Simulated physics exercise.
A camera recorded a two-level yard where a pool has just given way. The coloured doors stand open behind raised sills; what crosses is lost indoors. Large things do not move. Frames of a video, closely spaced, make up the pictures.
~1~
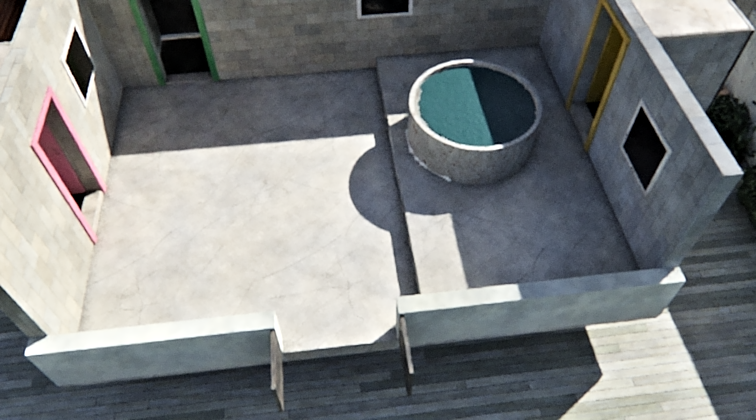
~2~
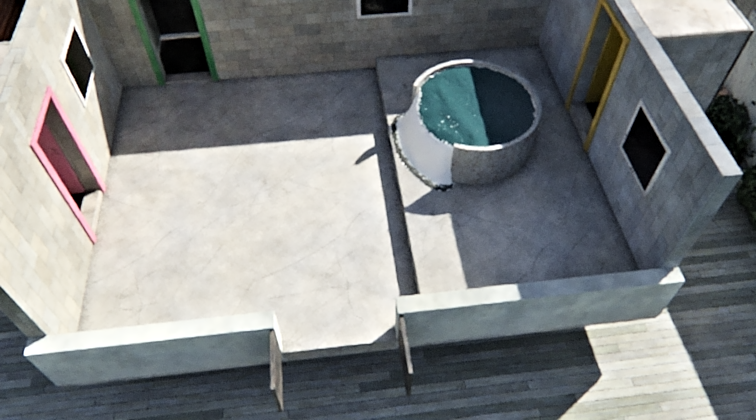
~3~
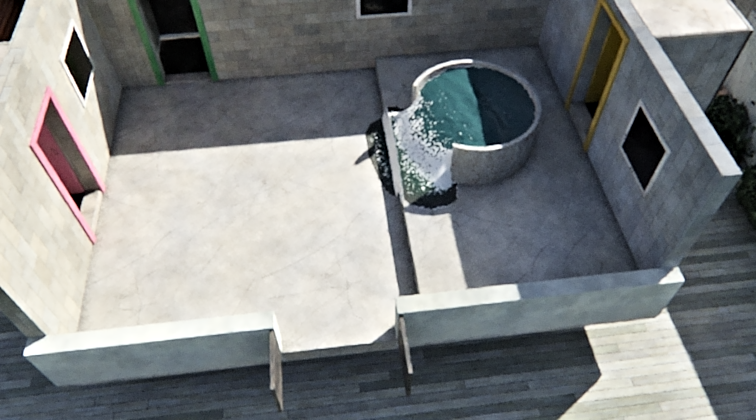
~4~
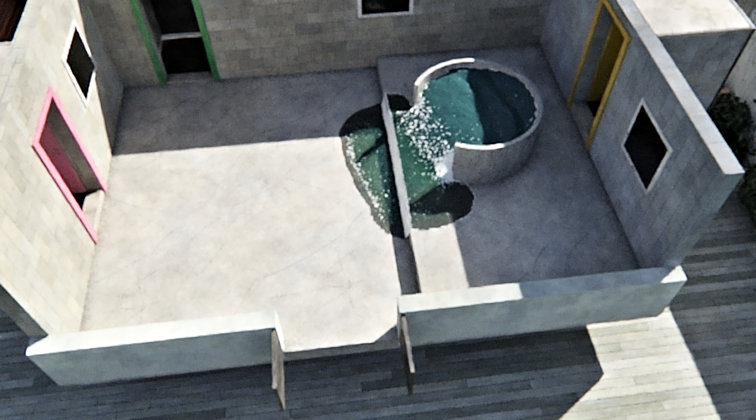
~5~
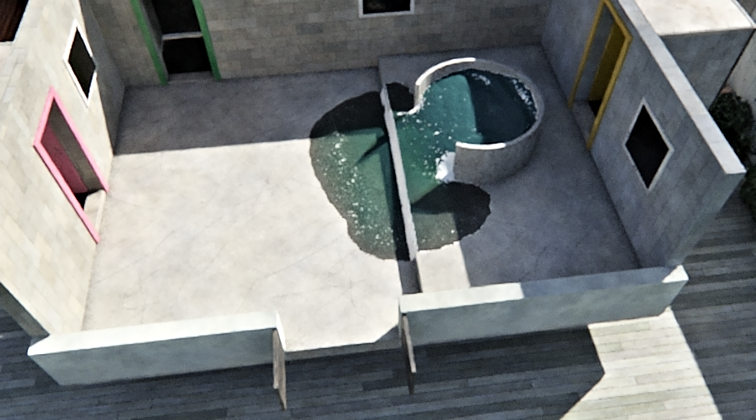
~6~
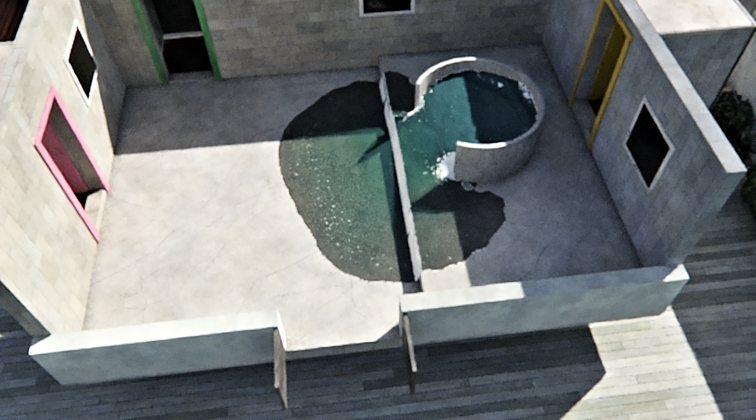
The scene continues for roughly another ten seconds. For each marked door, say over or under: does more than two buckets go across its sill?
The pink door is going to be swamped. The green door is going to be swamped. The yellow door is going to stay within two buckets.
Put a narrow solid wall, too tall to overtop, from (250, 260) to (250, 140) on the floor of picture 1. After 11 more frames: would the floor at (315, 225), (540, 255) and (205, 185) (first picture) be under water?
Submerged; untouched; untouched.
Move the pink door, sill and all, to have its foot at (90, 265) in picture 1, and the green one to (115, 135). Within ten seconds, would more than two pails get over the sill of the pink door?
Result - the pink one exceeds the limit.
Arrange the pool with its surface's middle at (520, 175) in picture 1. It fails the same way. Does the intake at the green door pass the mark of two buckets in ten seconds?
One at a time, the green door tops the threshold.
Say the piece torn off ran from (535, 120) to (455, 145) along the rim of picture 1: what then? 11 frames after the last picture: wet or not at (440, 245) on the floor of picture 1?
Soaked.
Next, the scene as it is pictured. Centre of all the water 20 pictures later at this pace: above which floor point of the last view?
The balance point is around (269, 199).
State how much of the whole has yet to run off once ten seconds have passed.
My estimate is some 76 percent.
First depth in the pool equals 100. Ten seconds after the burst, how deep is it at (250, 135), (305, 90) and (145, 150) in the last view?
Estimate: 6, 6, 6 %.
A moment on, water covers 50 % of the floor; the pink door not reached, the green door not reached, the yellow door not reached.
Next, water covers 65 % of the floor; the pink door wet at the sill, nothing in, the green door wet at the sill, nothing in, the yellow door not reached.
Then, water covers 65 % of the floor; the pink door over two buckets in, the green door under two buckets in, the yellow door not reached.
Later, water covers 65 % of the floor; the pink door over two buckets in, the green door over two buckets in, the yellow door not reached.
In the end, water covers 65 % of the floor; the pink door over two buckets in, the green door over two buckets in, the yellow door not reached.
